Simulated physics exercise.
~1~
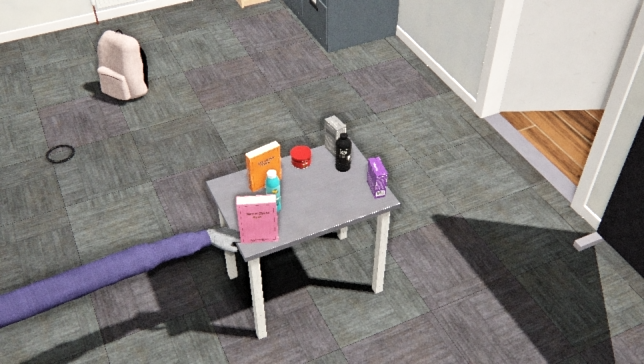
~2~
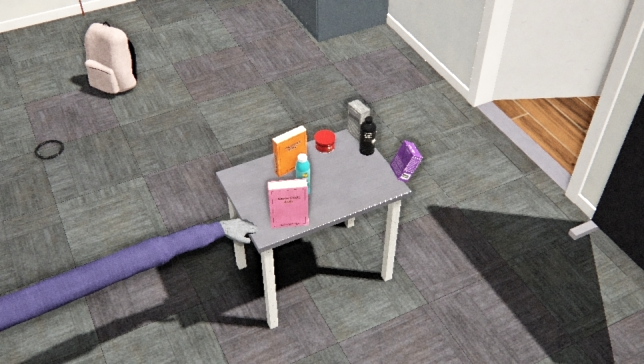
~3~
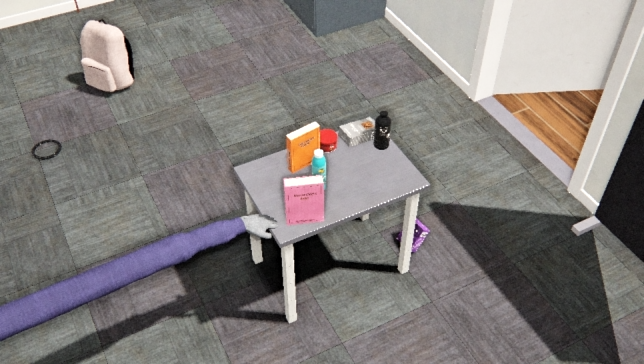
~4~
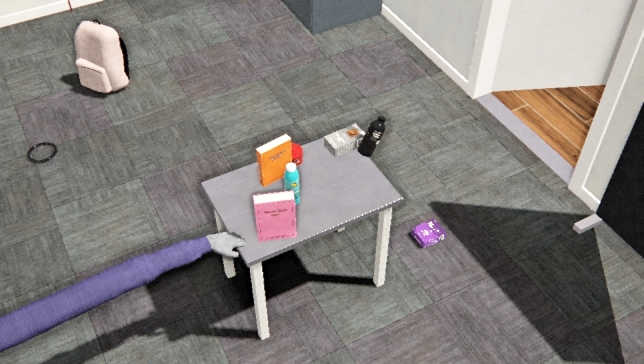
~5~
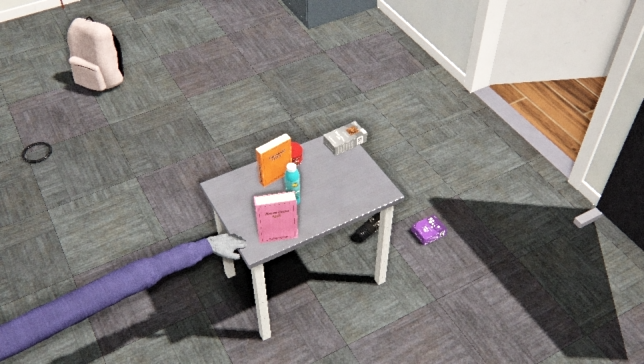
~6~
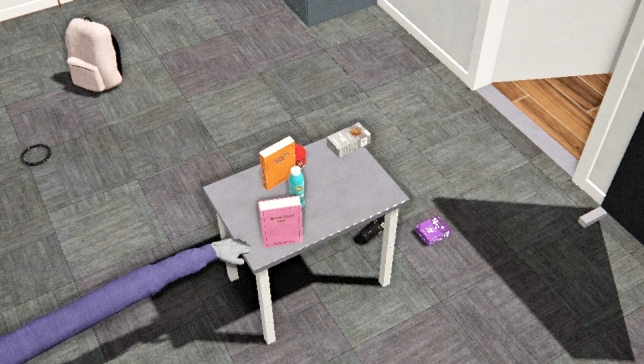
A purple-sleeved arm jerking a small grey table back and forth, toppling a packet and sending a purple packet and black bottle to the floor.
